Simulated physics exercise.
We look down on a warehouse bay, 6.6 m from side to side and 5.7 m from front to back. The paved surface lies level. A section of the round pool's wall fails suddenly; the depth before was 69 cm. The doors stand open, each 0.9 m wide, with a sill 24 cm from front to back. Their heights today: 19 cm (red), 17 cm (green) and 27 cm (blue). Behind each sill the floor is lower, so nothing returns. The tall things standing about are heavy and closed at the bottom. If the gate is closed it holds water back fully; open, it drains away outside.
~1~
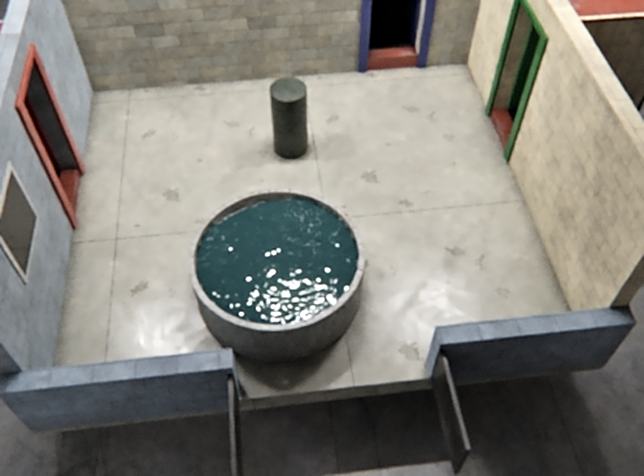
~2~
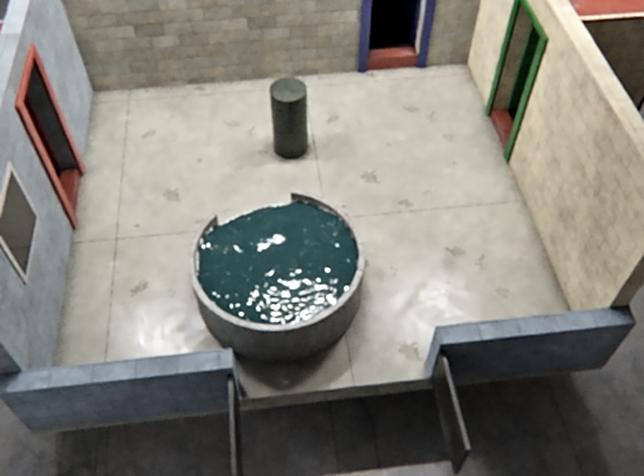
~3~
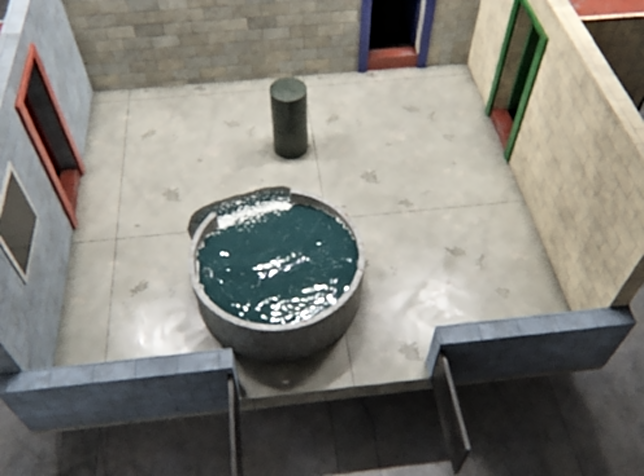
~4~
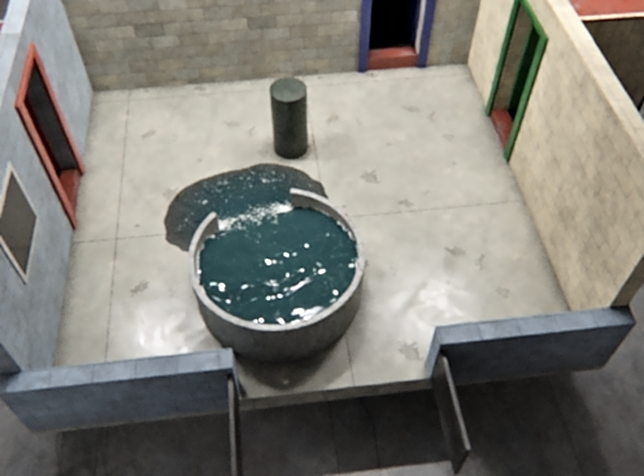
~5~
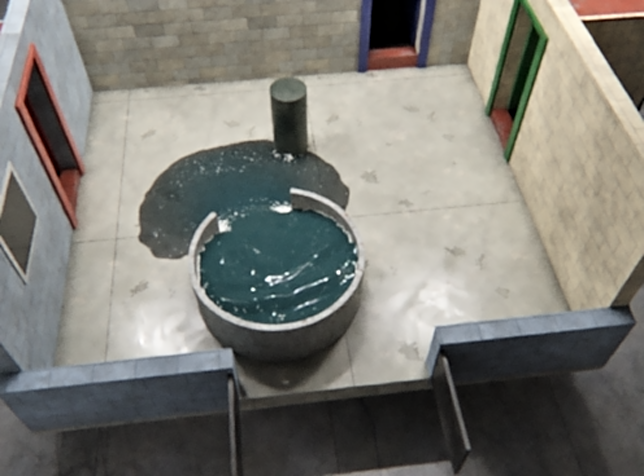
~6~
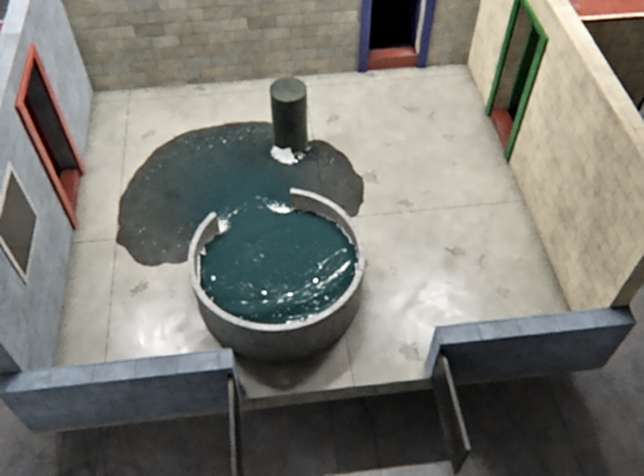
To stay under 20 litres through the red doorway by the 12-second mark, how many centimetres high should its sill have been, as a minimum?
It would have to be roughly 10 cm high.
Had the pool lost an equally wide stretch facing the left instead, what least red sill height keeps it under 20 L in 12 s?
Then roughly 10.5 cm.
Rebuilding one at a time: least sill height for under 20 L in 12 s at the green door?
About 6.5 cm at green.
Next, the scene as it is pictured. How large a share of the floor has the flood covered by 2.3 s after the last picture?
Near 55 per cent is wet.
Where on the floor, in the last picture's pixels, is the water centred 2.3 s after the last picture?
Near (231, 182).
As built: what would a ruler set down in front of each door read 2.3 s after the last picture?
Depths in cm: Red 9, green 2, blue 6.
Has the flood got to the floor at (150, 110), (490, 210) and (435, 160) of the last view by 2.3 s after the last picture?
In turn: Wet, still dry, under water.
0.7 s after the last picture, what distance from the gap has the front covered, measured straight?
About 4.0 m.
Then, 0.7 s after the last picture water covers 35 % of the floor, deepest (30 cm) near (239, 230); 8 cm at the red door, 0 litres in over its 19 cm sill.
Then, 2.3 s after the last picture water covers 55 % of the floor, deepest (32 cm) near (168, 90); 9 cm at the red door, 0 litres in over its 19 cm sill.
Then, 11.3 s after the last picture water covers 100 % of the floor, deepest (10 cm) near (142, 391); 6 cm at the red door, 0 litres in over its 19 cm sill.
At the red door as built, the water peaked near 15 cm, 3.3 s after the last picture.
Run again over the same 12 s with other heights there, 40 litres in over 8 cm, 13 litres over 11 cm. The limit of 20 litres is kept from about 10 cm up.
